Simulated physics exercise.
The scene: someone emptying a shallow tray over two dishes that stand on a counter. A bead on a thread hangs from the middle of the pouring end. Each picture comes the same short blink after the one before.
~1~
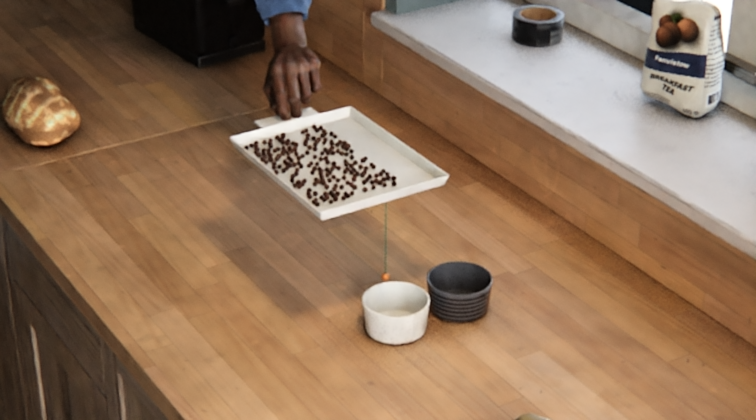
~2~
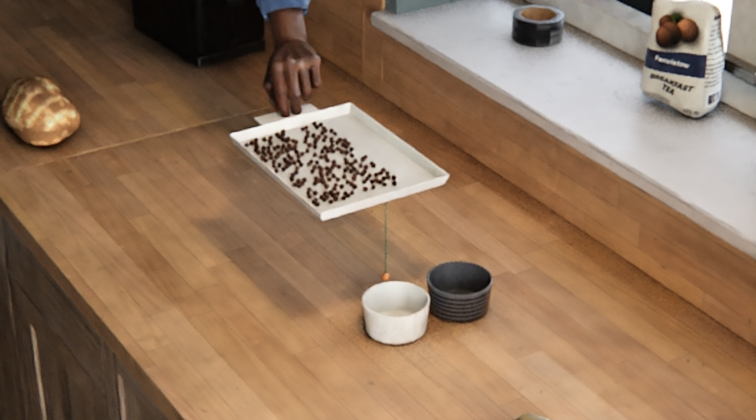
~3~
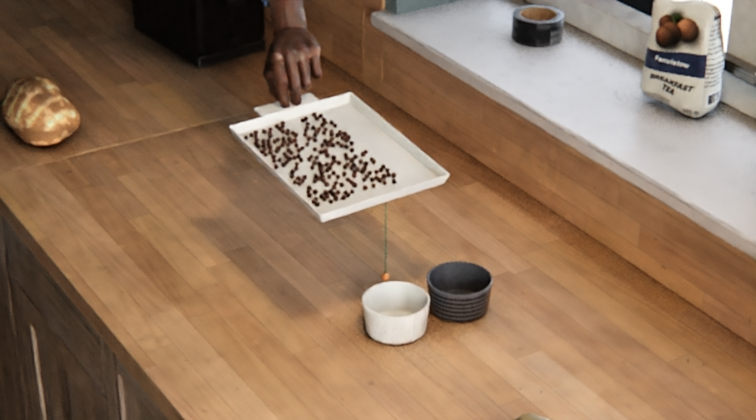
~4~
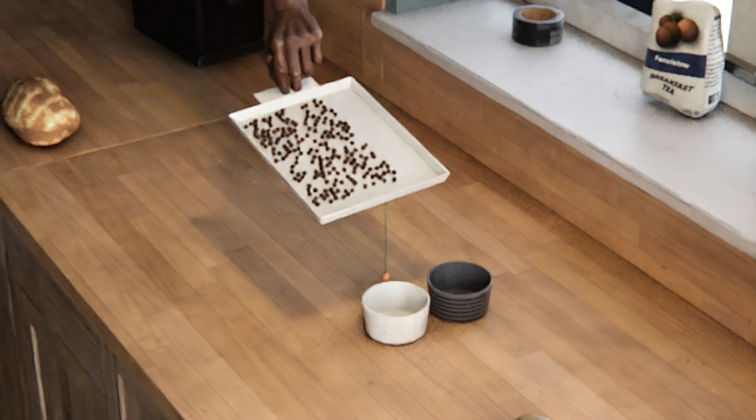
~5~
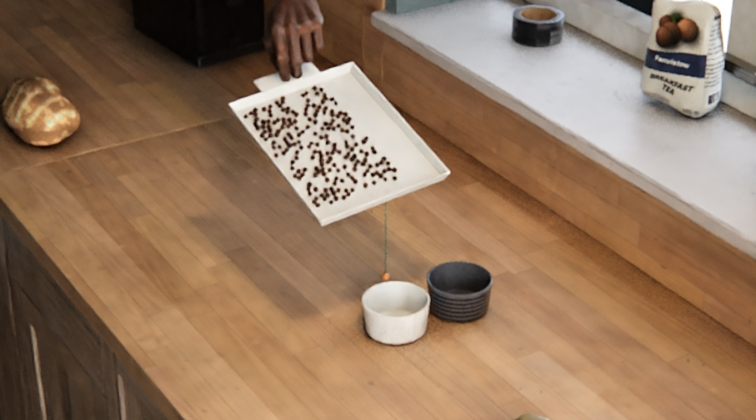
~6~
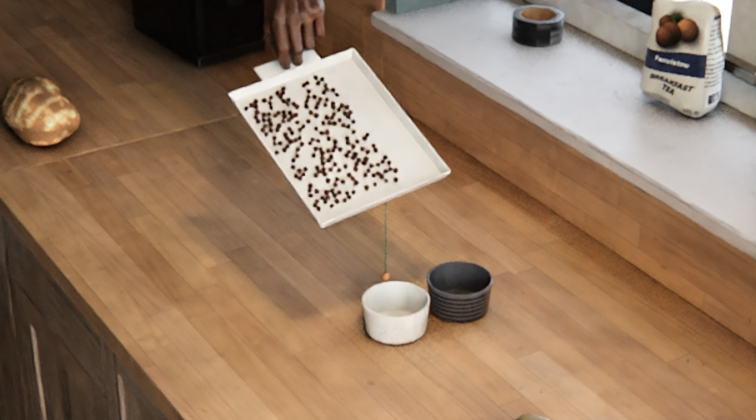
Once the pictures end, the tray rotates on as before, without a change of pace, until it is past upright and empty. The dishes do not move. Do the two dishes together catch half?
Caught overall: Less than half.
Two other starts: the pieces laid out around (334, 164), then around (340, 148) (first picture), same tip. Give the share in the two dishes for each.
Near 10 % and 10 %.
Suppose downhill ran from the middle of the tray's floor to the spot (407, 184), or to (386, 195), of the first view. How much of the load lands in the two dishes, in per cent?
Roughly 70 per cent, and 60 per cent.
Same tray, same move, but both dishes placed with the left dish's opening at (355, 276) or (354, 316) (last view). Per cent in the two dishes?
About 0 and 60 per cent.
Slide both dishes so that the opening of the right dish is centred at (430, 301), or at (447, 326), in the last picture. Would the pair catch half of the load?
In turn: Not half; the smaller part.
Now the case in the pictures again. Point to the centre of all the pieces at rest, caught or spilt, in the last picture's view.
Close to (340, 353).
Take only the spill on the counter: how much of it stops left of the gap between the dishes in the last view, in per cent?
Close to 90 per cent.
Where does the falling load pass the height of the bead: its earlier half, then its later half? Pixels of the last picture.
Around (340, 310) and then (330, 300).
Just after the last frame, tray tipped steeply; roughly two thirds on the tray; just a few outside both; roughly a third in the air.
A moment on, tray tipped past a quarter turn; just a few on the tray; about a tenth in the left dish; the larger part outside both; about a tenth in the air.
Further on, tray tipped past a quarter turn; about a tenth in the left dish; almost all outside both.
When it is over, tray tipped past a quarter turn; about a tenth in the left dish; not one in the right dish; almost all outside both.
